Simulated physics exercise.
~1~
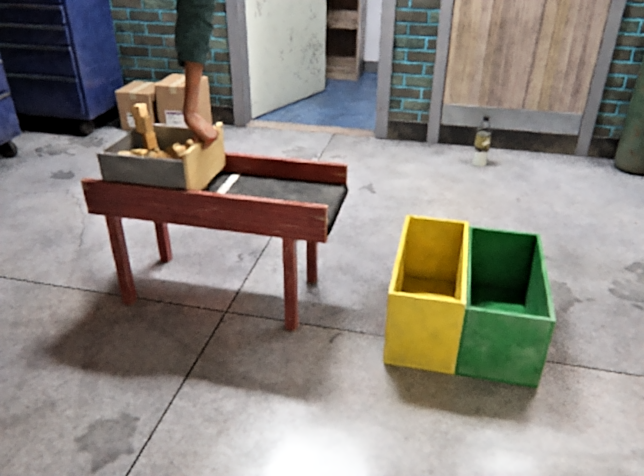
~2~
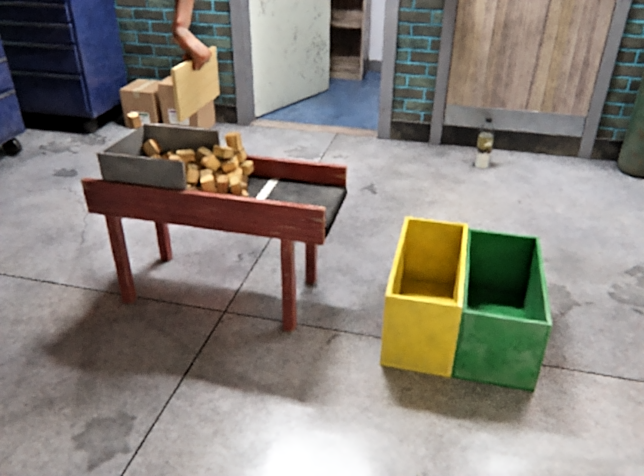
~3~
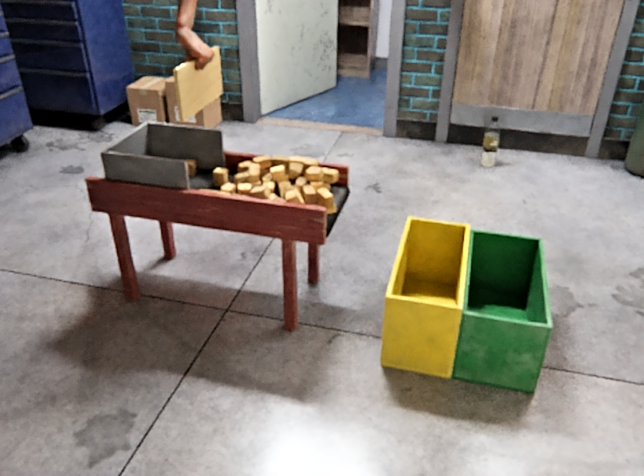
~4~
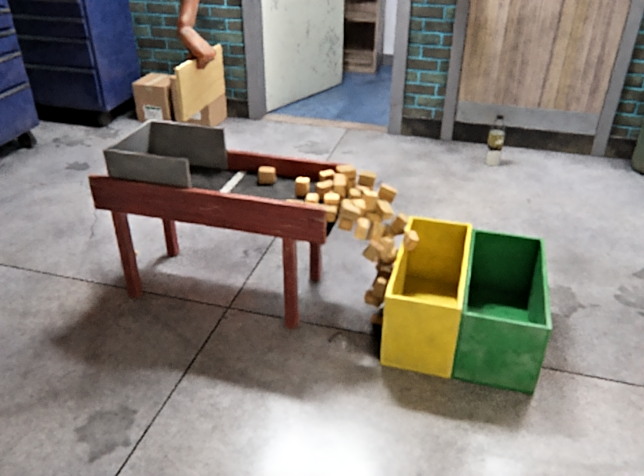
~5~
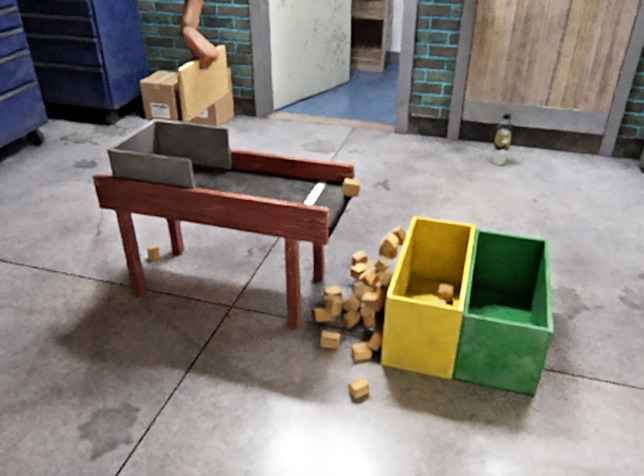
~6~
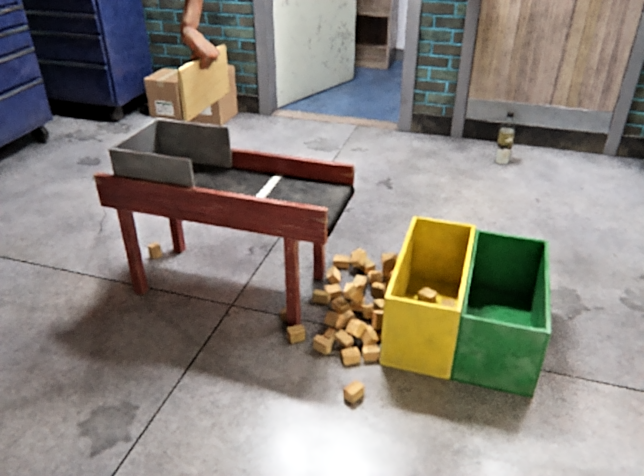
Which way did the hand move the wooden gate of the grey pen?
The hand moved the gate upward, then held it above the pen while the blocks spilled out.
